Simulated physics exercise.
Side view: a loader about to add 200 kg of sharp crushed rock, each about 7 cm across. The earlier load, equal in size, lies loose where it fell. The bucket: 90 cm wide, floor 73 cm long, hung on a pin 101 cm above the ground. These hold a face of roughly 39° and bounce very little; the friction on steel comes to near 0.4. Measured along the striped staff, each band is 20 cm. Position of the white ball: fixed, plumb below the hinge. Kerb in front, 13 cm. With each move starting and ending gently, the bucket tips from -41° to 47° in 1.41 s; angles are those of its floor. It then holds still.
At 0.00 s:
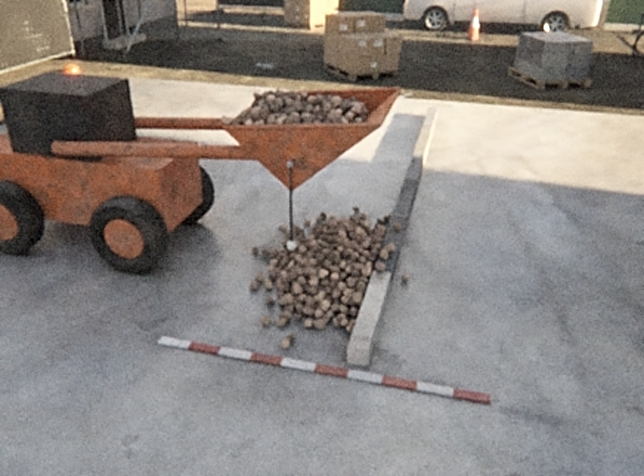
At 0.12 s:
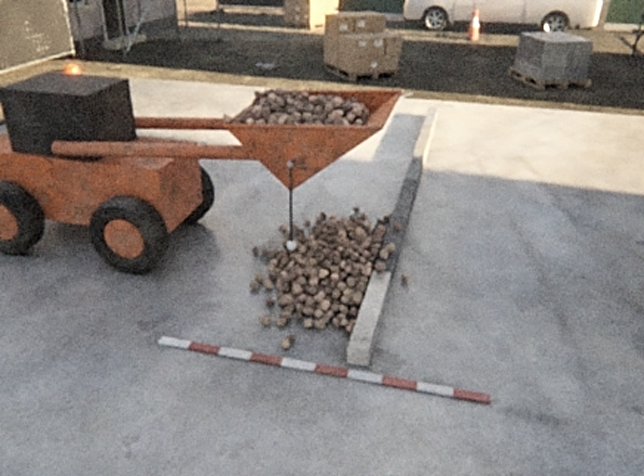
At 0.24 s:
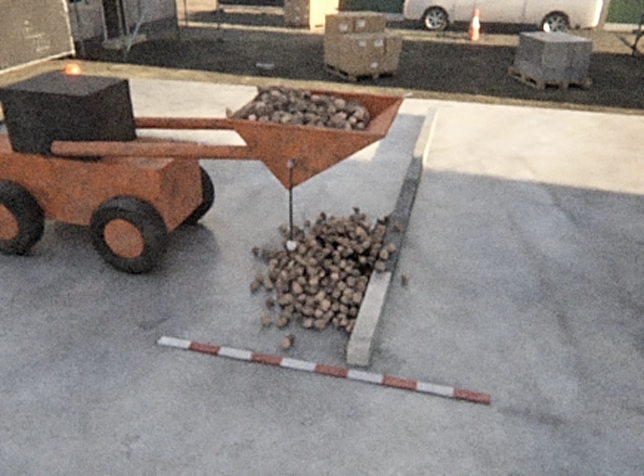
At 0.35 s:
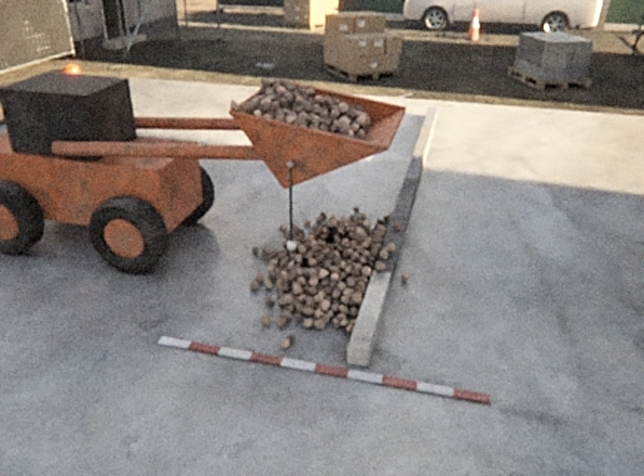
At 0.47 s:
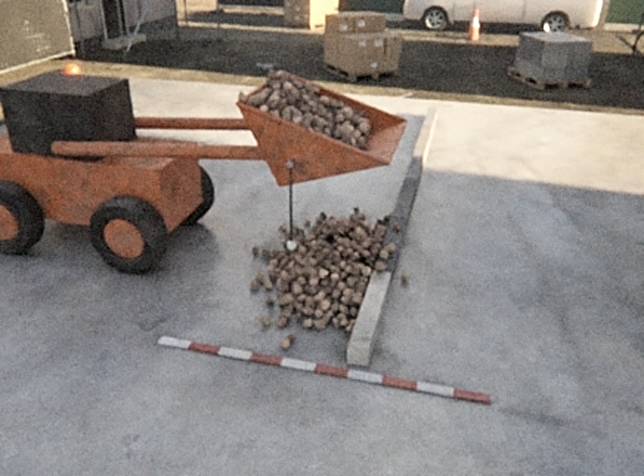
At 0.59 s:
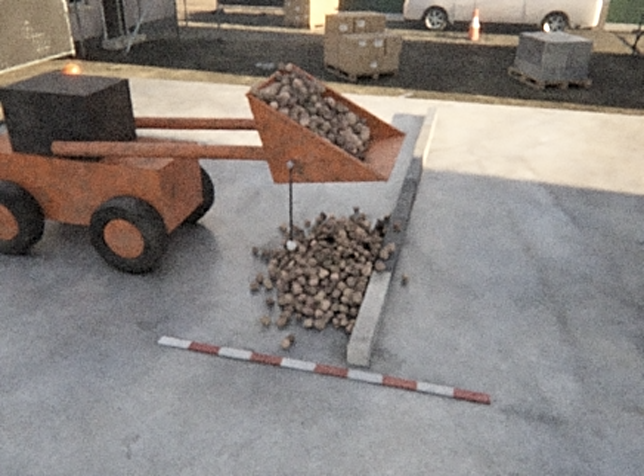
An orange loader with a black box on its body stands at the left of a sunlit concrete yard, seen from the side and slightly above. Its raised bucket holds brown stones over a loose heap beside a pale kerb, with a red-and-white staff in front and pallets behind. The bucket slowly tilts clockwise, its right lip lowering as the stones shift inside, while all else stays still.
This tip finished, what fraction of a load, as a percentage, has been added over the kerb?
About 60 per cent of a load.
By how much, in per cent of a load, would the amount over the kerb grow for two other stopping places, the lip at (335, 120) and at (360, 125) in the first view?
I'd say close to 15 per cent for one and close to 30 per cent for the other, in that order.
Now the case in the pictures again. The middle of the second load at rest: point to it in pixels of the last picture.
Their centre ends up near (406, 270).
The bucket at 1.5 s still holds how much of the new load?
Estimate: 25 % remaining inside, roughly.
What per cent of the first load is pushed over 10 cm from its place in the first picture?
Roughly 0 percent.
After 1.1 s the floor is at 33°; in per cent of one load, 99 in the bucket, 101 on this side of the kerb; the foremost stones are at (386, 249).
After 1.5 s the floor is at 47°; in per cent of one load, 24 in the bucket, 151 on this side of the kerb, 25 over the kerb; the foremost stones are at (445, 272).
After 1.9 s the floor is at 47°; in per cent of one load, 0 in the bucket, 148 on this side of the kerb, 53 over the kerb; the foremost stones are at (511, 285).
After 4.3 s the floor is at 47°; in per cent of one load, 0 in the bucket, 140 on this side of the kerb, 61 over the kerb; the foremost stones are at (539, 285). Net gain over the kerb, 60.
